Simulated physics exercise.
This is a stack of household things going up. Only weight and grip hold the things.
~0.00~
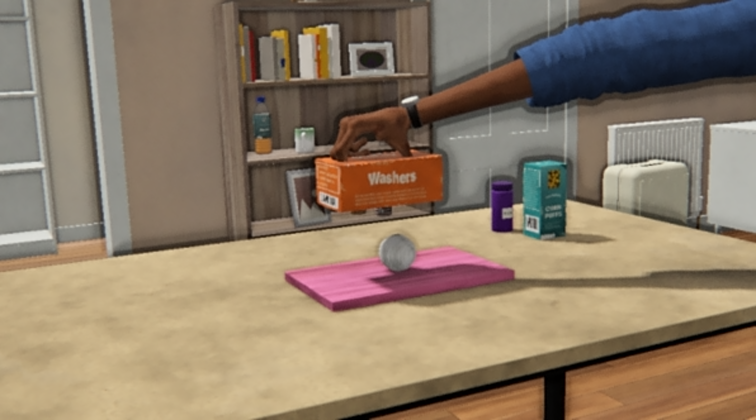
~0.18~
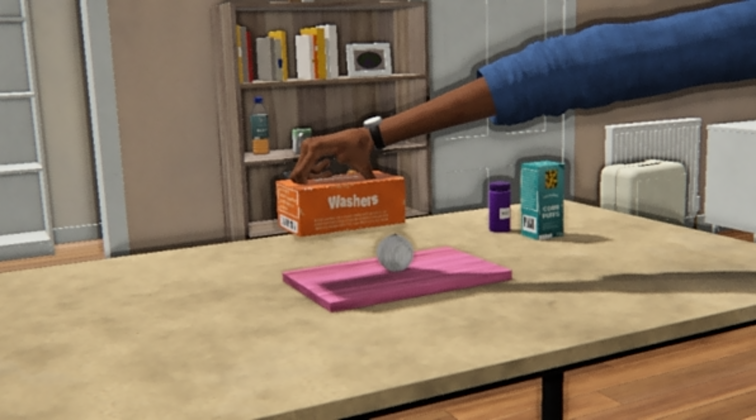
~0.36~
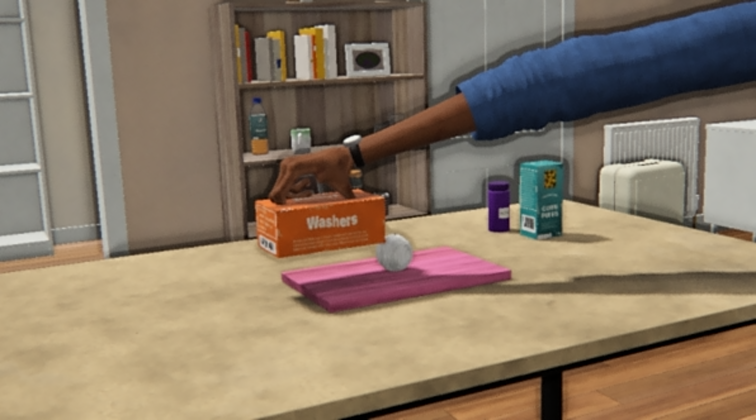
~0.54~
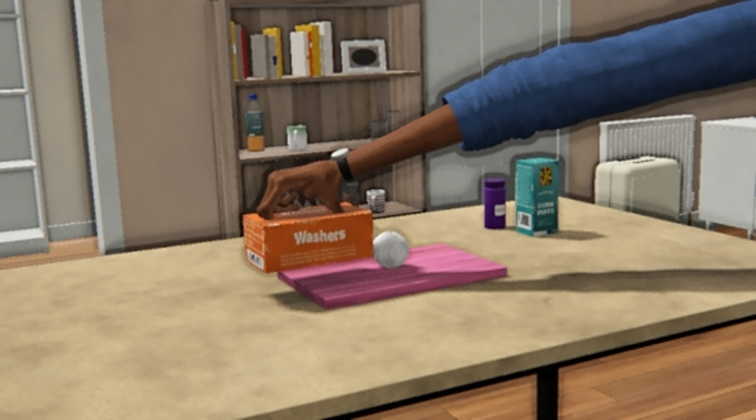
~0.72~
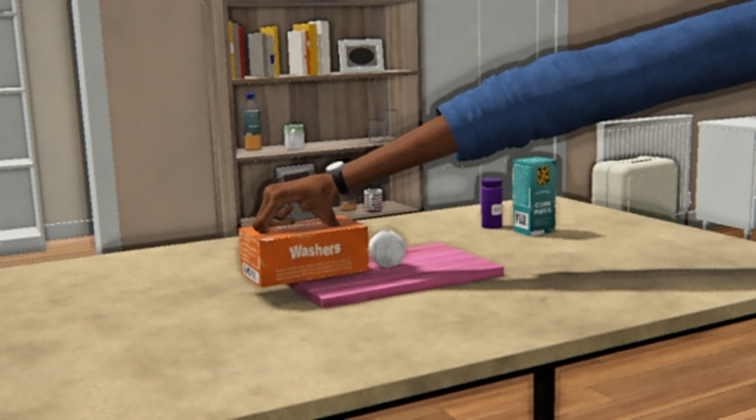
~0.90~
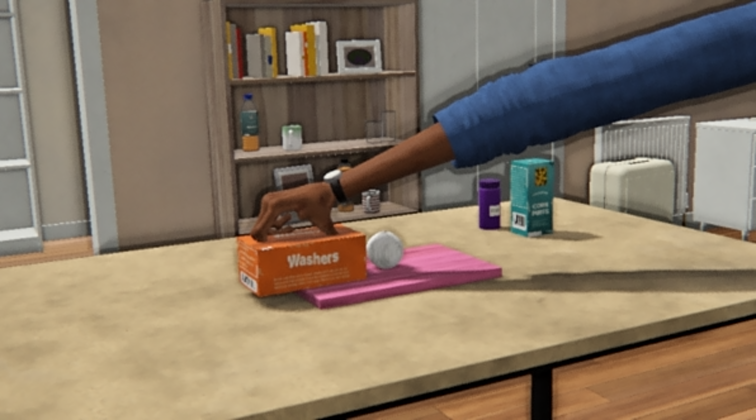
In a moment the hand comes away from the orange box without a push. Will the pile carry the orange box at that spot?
As it turns out, it holds.
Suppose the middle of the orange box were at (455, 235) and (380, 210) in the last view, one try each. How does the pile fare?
First, it keeps its balance; second, it comes apart.
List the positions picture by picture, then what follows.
In the first picture, still above its spot; orange box (379, 180); purple shaker (502, 207).
In the second picture, still above its spot; orange box (341, 202); turquoise carton (542, 200).
In the third picture, still above its spot; orange box (320, 222); purple shaker (499, 207).
In the fourth picture, still above its spot; orange box (308, 237); turquoise carton (537, 197).
In the fifth picture, still above its spot; orange box (304, 250); purple shaker (492, 203).
In the sixth picture, in place under the hand; orange box (302, 258); turquoise carton (532, 197).
After 2.00 s, nothing has stirred.
After 3.20 s, orange box resting near (301, 259).
At rest (4.0 s), all 5 in place. Seen from the same camera at the end, orange box near (301, 259). The pile keeps its balance.
